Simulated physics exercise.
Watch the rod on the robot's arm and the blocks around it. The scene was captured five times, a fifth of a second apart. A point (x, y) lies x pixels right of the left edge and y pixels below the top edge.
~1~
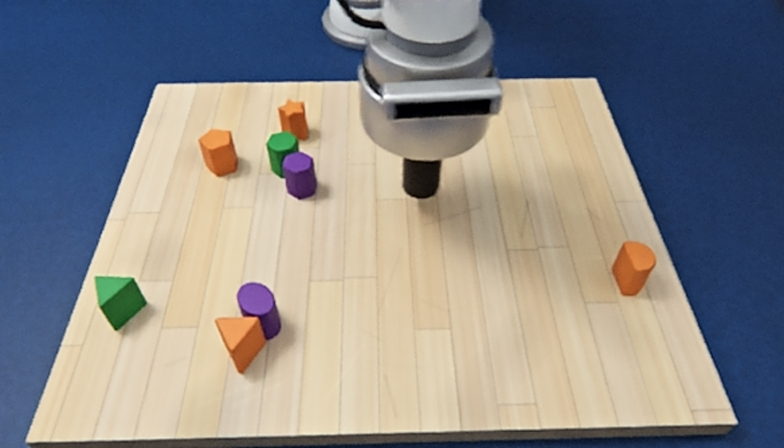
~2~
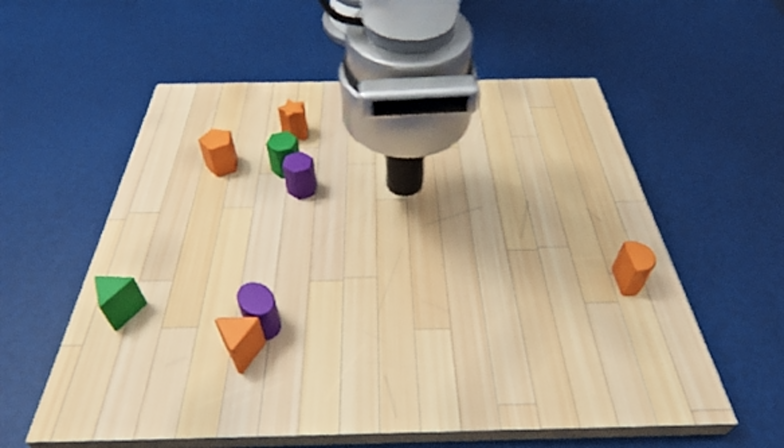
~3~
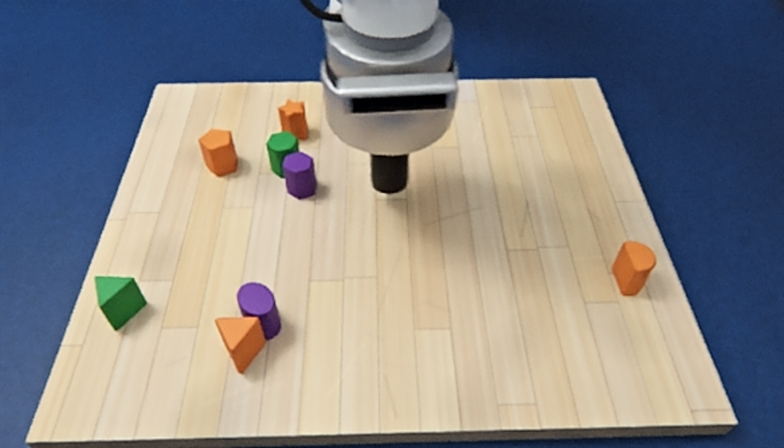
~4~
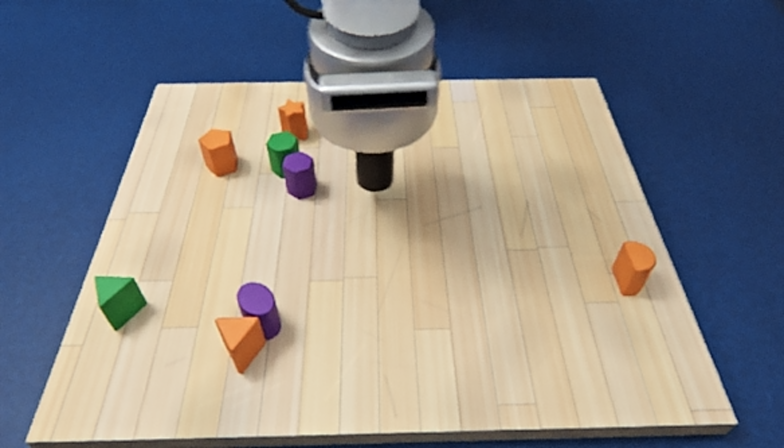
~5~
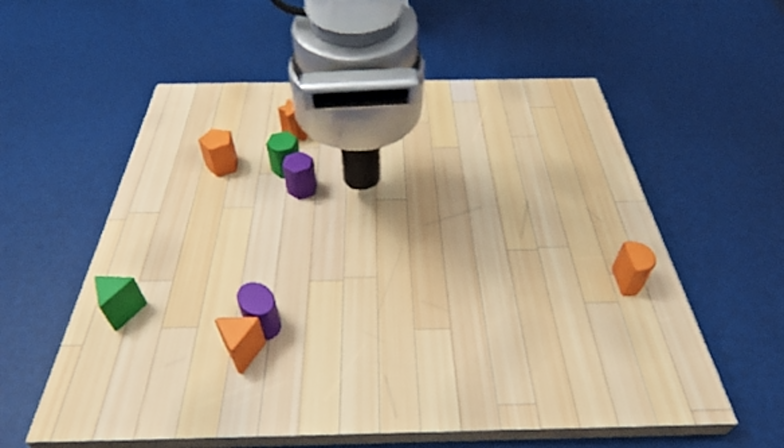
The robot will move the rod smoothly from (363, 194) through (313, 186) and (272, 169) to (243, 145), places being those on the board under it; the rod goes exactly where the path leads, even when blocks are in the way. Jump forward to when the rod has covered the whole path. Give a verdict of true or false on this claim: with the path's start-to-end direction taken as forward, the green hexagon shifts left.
My answer: False.
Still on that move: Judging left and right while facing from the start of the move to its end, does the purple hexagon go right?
In short: No.
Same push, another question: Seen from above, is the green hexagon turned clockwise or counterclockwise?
From overhead, clockwise.
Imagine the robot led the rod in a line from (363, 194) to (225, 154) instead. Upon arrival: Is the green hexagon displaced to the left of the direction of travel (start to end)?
Going by the path, no.
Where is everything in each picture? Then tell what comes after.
Rod tip (421, 186); block tops, orange five-sided block (215, 138); green hexagon (282, 140); orange star block (292, 107); purple hexagon (298, 161), in the first frame.
Rod (405, 183); blocks unchanged, in the second frame.
Rod (389, 181); blocks unchanged, in the third frame.
Rod (375, 179); blocks unchanged, in the fourth frame.
Rod (362, 177); orange five-sided block (215, 138); green hexagon (282, 140); orange star block (292, 107); purple hexagon (298, 161), in the fifth frame.
On the path given first. One third of the way, rod (310, 169); purple hexagon (275, 160).
Two thirds of the way, rod (268, 152); green hexagon (259, 121), turned 60° clockwise; purple hexagon (242, 159), turned 60° anticlockwise.
At the end, rod (239, 128); orange five-sided block (212, 136), turned 25° anticlockwise; green hexagon (244, 97), turned 90° clockwise; orange star block in place; purple hexagon (242, 158), turned 60° anticlockwise.
